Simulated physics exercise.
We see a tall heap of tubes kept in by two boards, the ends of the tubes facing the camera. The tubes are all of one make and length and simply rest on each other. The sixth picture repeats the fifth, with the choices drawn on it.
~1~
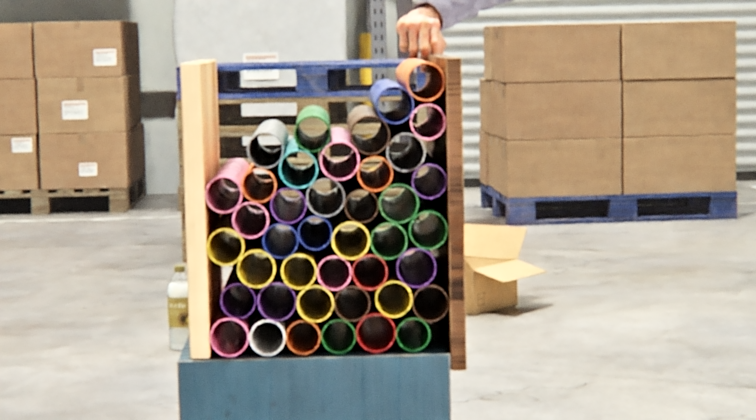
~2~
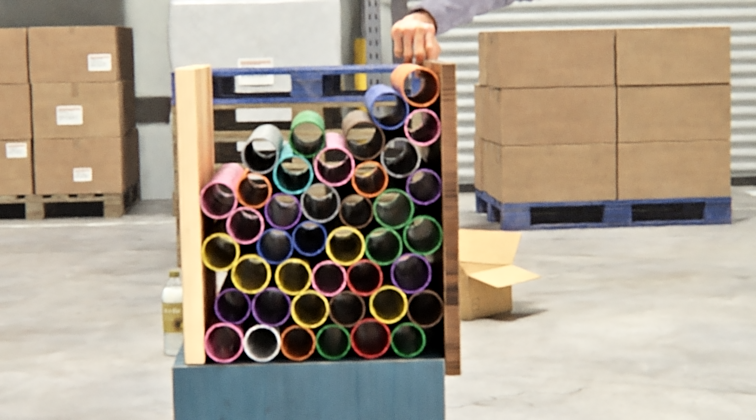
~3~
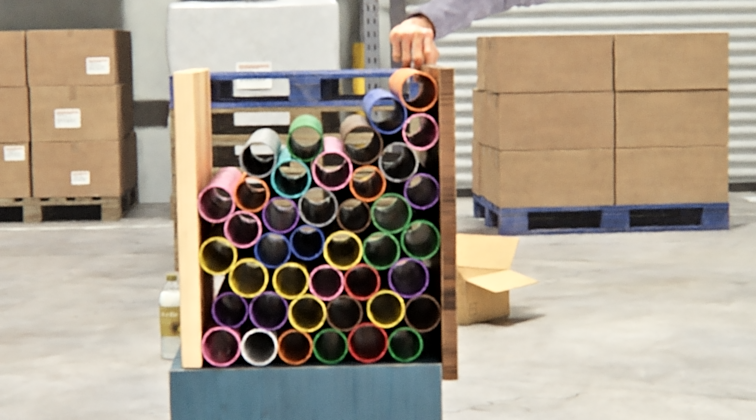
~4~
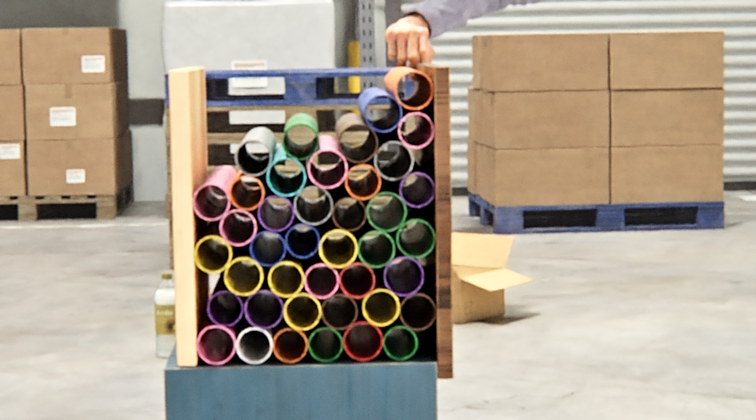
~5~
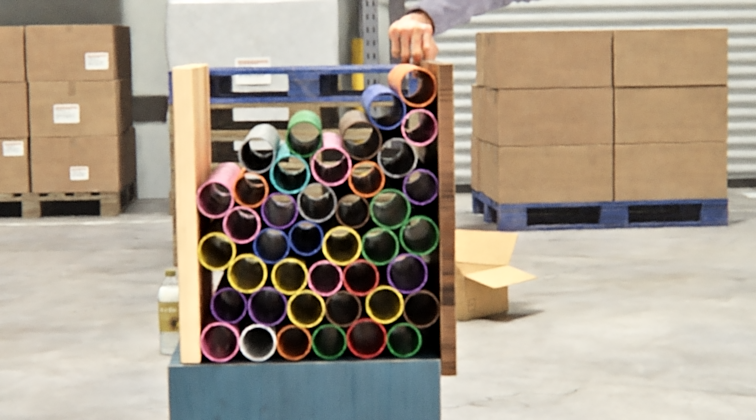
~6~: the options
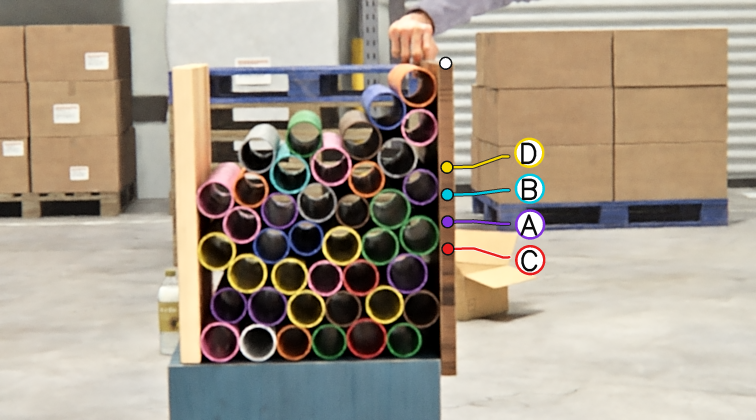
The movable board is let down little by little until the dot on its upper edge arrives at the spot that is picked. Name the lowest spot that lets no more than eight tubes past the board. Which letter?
The answer is mark C.
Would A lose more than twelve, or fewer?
Fewer than twelve.
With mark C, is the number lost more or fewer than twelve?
It loses fewer than twelve.
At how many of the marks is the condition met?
Four of the four.
On the copy, A at (448, 222); B at (447, 195); C at (448, 249); D at (447, 167); the white dot at (446, 63).
On C. First, top of the board (438, 141).
Then, top of the board (439, 228).
Finally, top of the board (439, 248), about five out over the board.
By contrast, A about five out over the board; B two out over the board; D one out over the board.
